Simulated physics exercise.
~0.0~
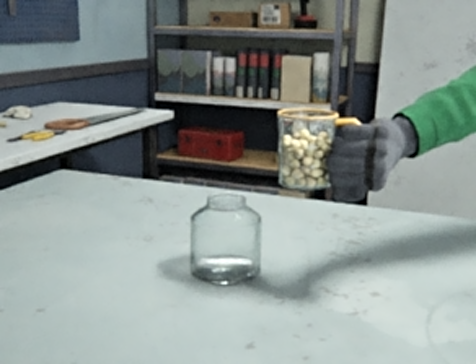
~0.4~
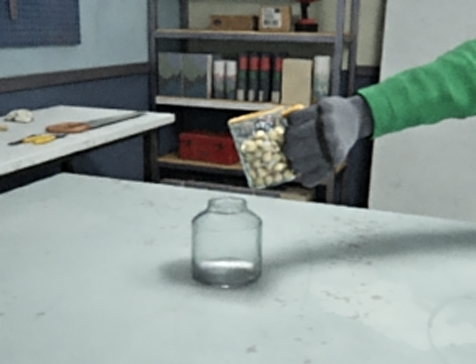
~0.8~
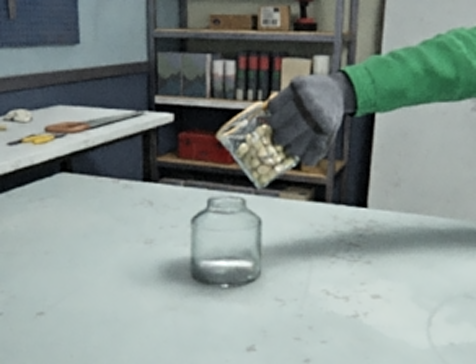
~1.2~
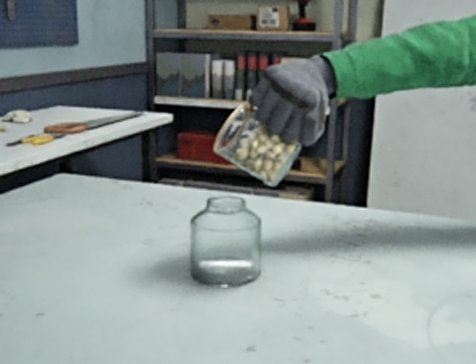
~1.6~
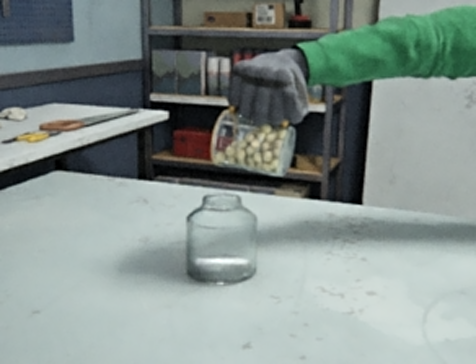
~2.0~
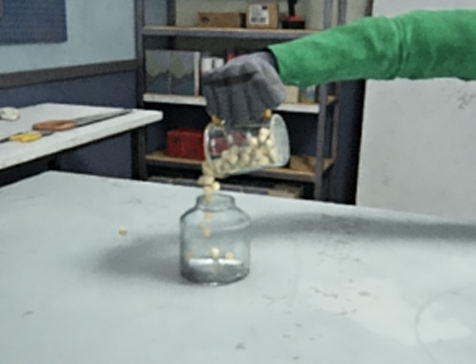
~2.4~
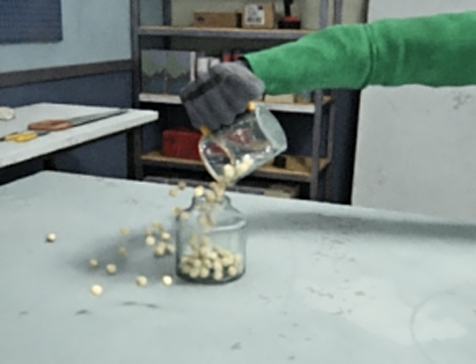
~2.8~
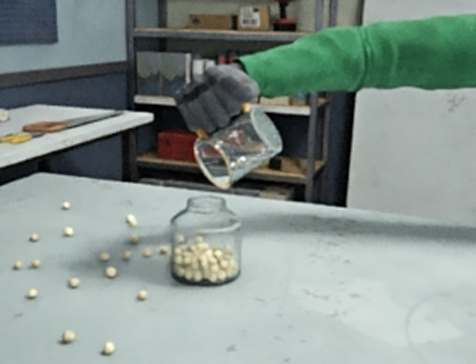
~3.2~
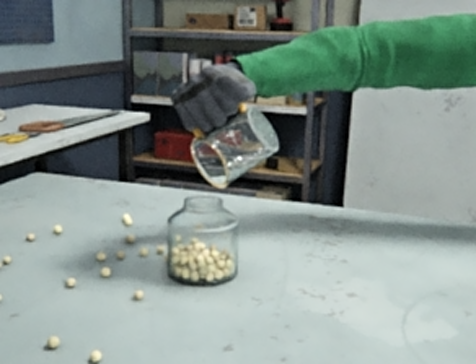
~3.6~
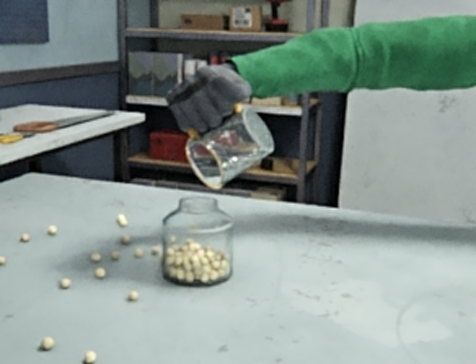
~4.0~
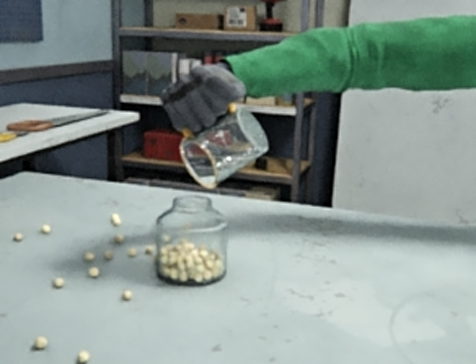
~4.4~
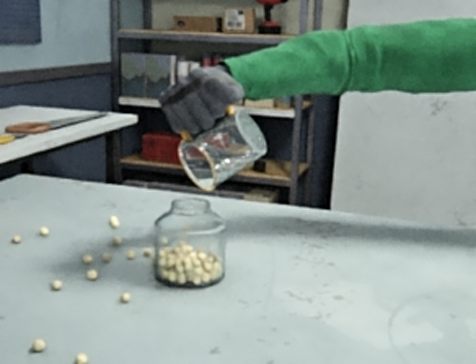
A gloved hand in a green sleeve reaches in from the right, holding a clear cup full of pale round nuts above a grey table seen from slightly above. A wide-necked glass jar stands open near the middle, with a cluttered shelf and a white side table behind. The hand moves left over the jar and tips the cup until nuts tumble from its rim. Most drop into the jar, while others bounce off and scatter across the tabletop to the left. The emptied cup stays tilted downward above the partly filled jar, and the spilt nuts lie still.
